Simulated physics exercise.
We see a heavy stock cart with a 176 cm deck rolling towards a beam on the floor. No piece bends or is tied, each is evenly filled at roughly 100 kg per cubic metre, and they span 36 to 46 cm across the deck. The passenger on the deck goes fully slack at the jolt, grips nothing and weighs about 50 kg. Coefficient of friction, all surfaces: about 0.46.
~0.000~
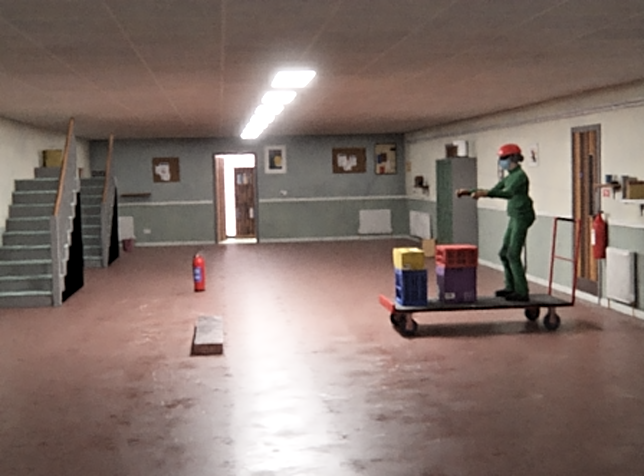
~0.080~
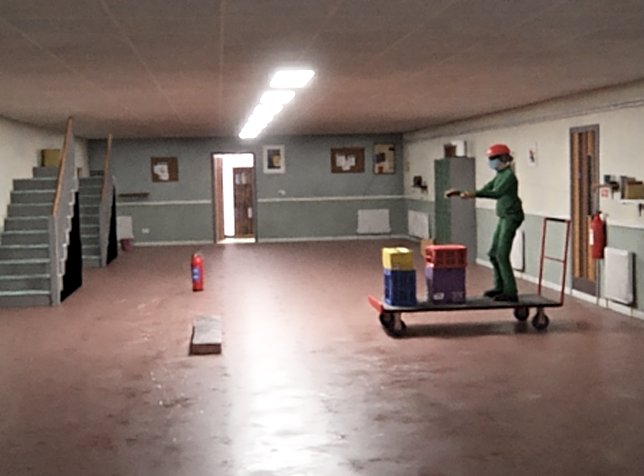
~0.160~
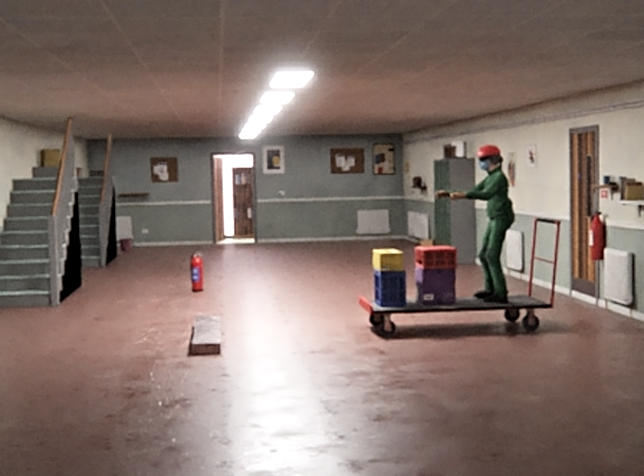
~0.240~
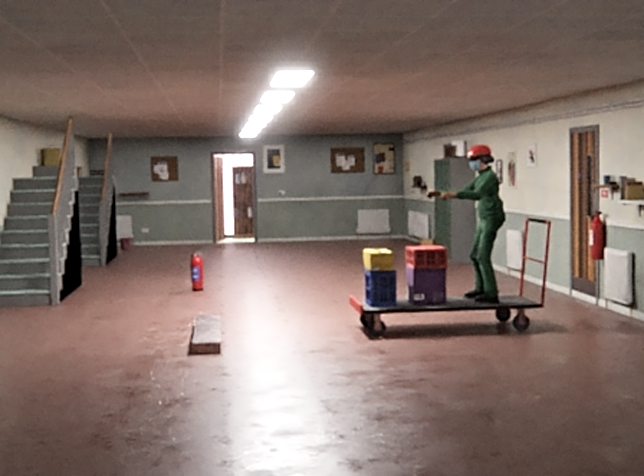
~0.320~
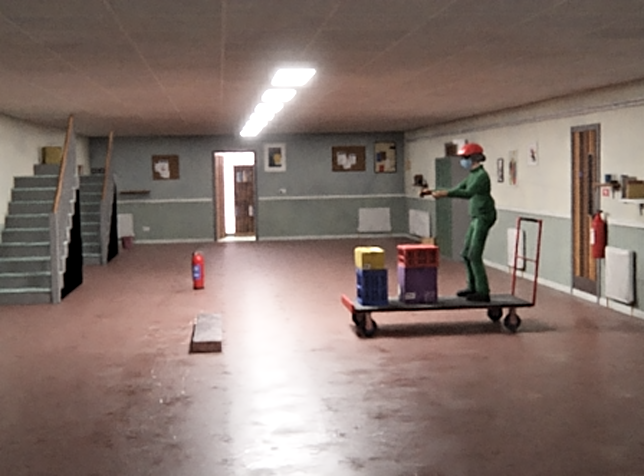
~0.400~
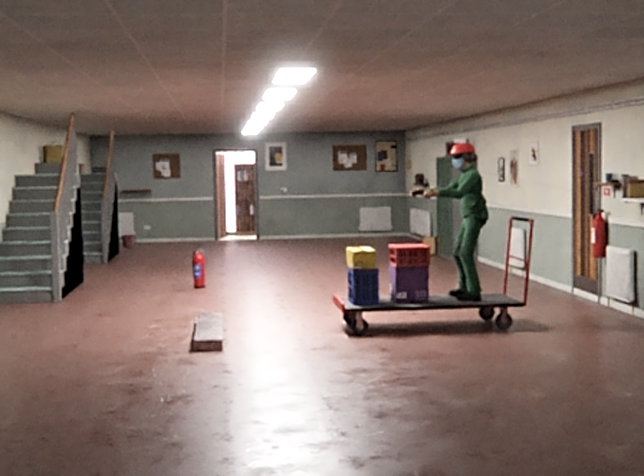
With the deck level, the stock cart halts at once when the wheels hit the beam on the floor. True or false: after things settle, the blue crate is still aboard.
True.
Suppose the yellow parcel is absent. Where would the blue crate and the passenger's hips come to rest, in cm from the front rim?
Then blue 20 behind, hips 110 behind.
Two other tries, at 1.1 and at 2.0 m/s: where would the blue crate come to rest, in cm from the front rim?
First try: About 20 cm behind; second try: About 40 cm past.
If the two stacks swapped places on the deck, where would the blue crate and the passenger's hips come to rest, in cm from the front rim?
Result: Blue 50 cm behind rim; hips 110 cm behind rim.
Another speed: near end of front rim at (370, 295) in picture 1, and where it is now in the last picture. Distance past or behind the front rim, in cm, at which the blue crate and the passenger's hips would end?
Blue 20 behind, hips 110 behind.
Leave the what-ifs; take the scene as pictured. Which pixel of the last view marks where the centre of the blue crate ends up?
Roughly at (229, 289).
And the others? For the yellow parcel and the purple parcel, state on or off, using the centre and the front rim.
Yellow off, purple on.
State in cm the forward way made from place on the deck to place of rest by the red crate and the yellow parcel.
The red one ends 40 cm forward and the yellow one 95 cm forward.
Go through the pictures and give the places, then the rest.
Blue crate (411, 286), purple parcel (456, 284), rim corner (394, 310); 0 cm covered, 172 to go, in the first frame.
Blue crate (400, 286), purple parcel (445, 284), rim corner (382, 310); 10 cm covered, 163 to go, in the second frame.
Blue crate (390, 287), purple parcel (435, 285), rim corner (372, 311); 19 cm covered, 153 to go, in the third frame.
Blue crate (381, 287), purple parcel (426, 285), rim corner (362, 311); 29 cm covered, 143 to go, in the fourth frame.
Blue crate (372, 285), purple parcel (418, 284), rim corner (353, 310); 39 cm covered, 134 to go, in the fifth frame.
Blue crate (363, 285), purple parcel (409, 283), rim corner (344, 309); 48 cm covered, 124 to go. Speed about 1.2 m/s, in the sixth frame.
After 1.42 s the deck stops.
After 1.97 s the blue crate is 16 cm behind the rim, tilted 0°, near (228, 289) in the last picture's view.
After 2.42 s the blue crate is 16 cm behind the rim, tilted 0°, near (229, 289) in the last picture's view.
When all is still (3.3 s), past the rim, yellow parcel; behind it, red crate, blue crate, purple parcel and the passenger's hips.
